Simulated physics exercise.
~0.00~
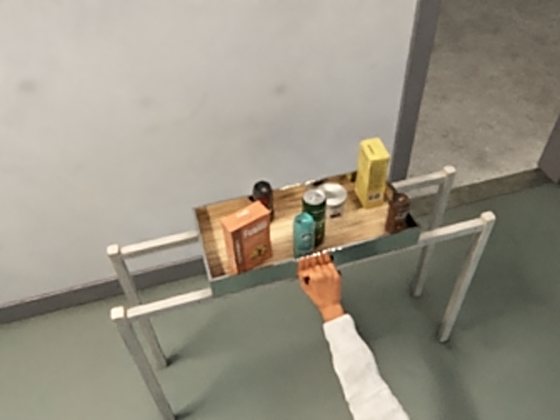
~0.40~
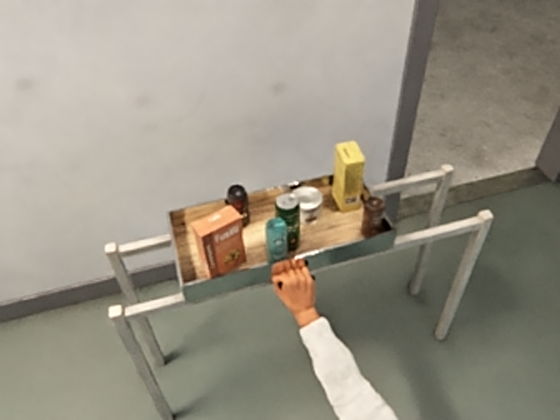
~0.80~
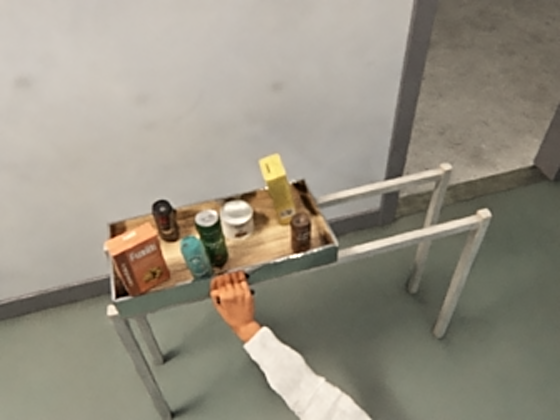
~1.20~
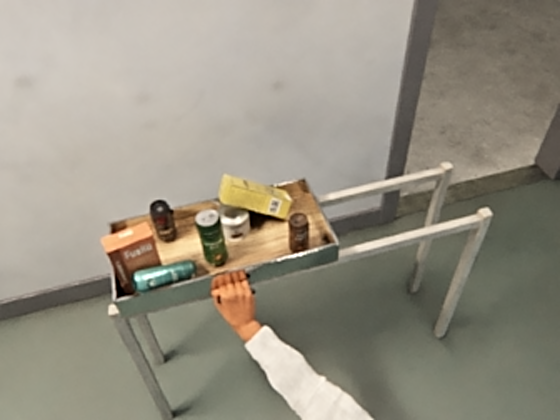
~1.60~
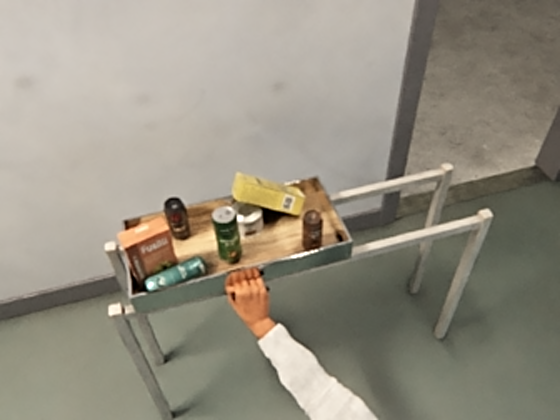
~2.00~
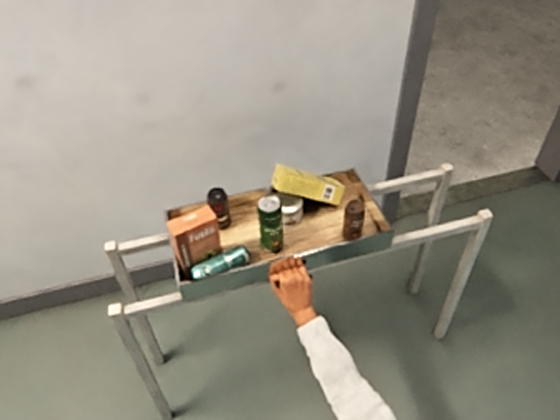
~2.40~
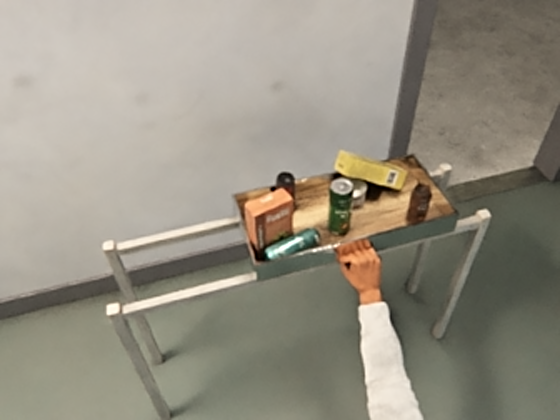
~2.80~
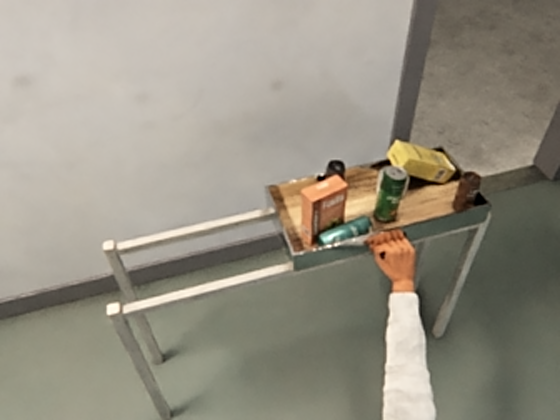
A tray slides left, toppling a turquoise can and yellow packet, then is pushed right.
